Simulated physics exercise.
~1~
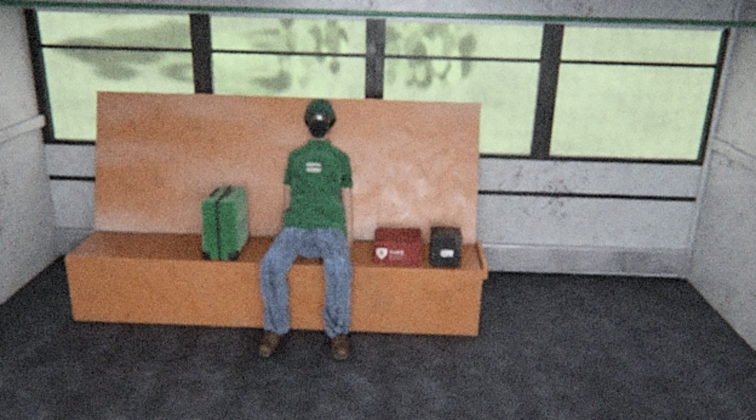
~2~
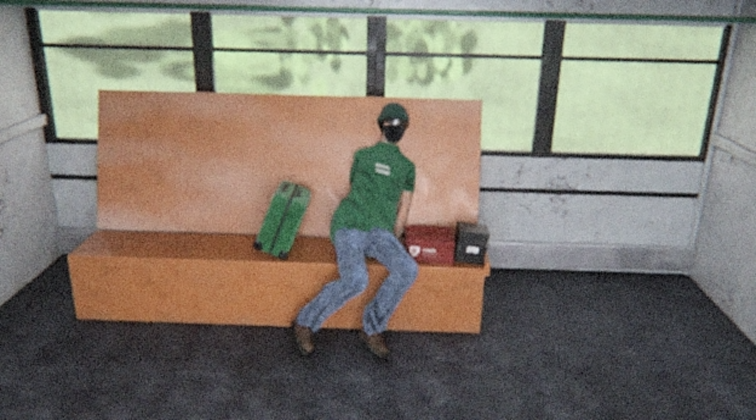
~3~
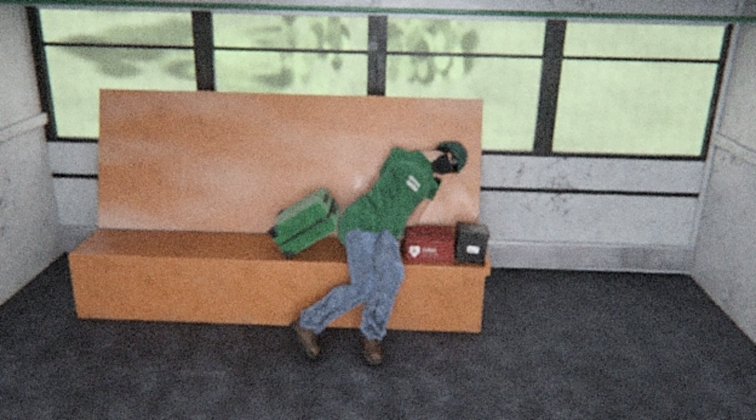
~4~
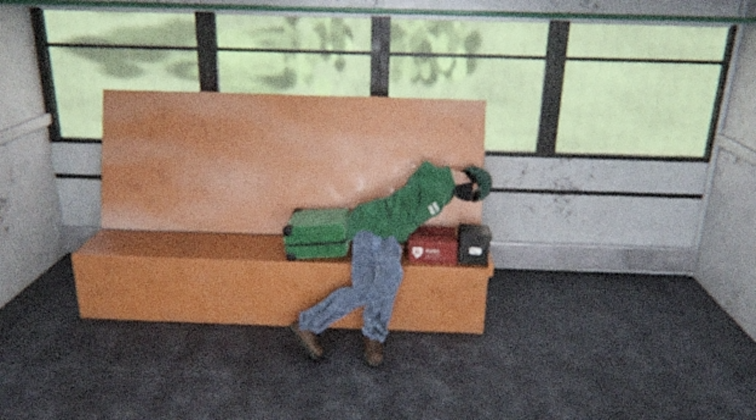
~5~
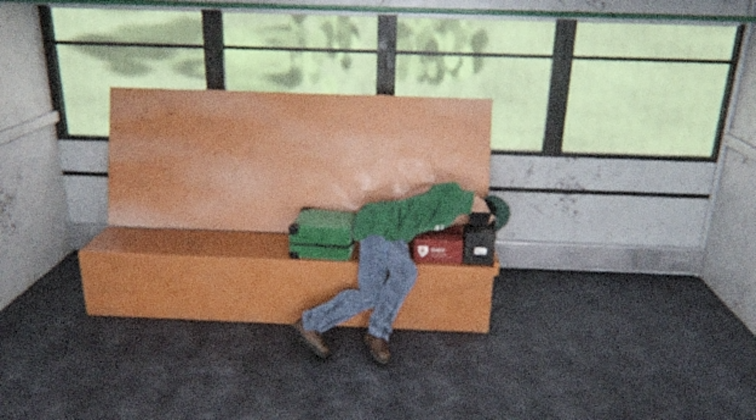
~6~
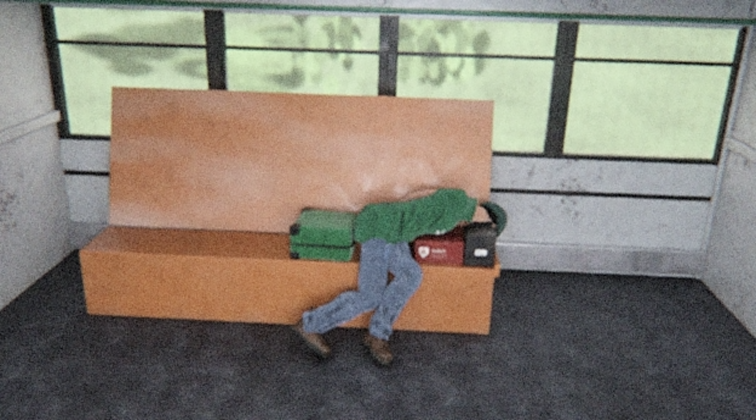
The video shows a limp figure in a green shirt and cap on an orange bench slide right and slump sideways over a red box and a black box, while a green case slides right and tips onto its side; all remain on the bench.
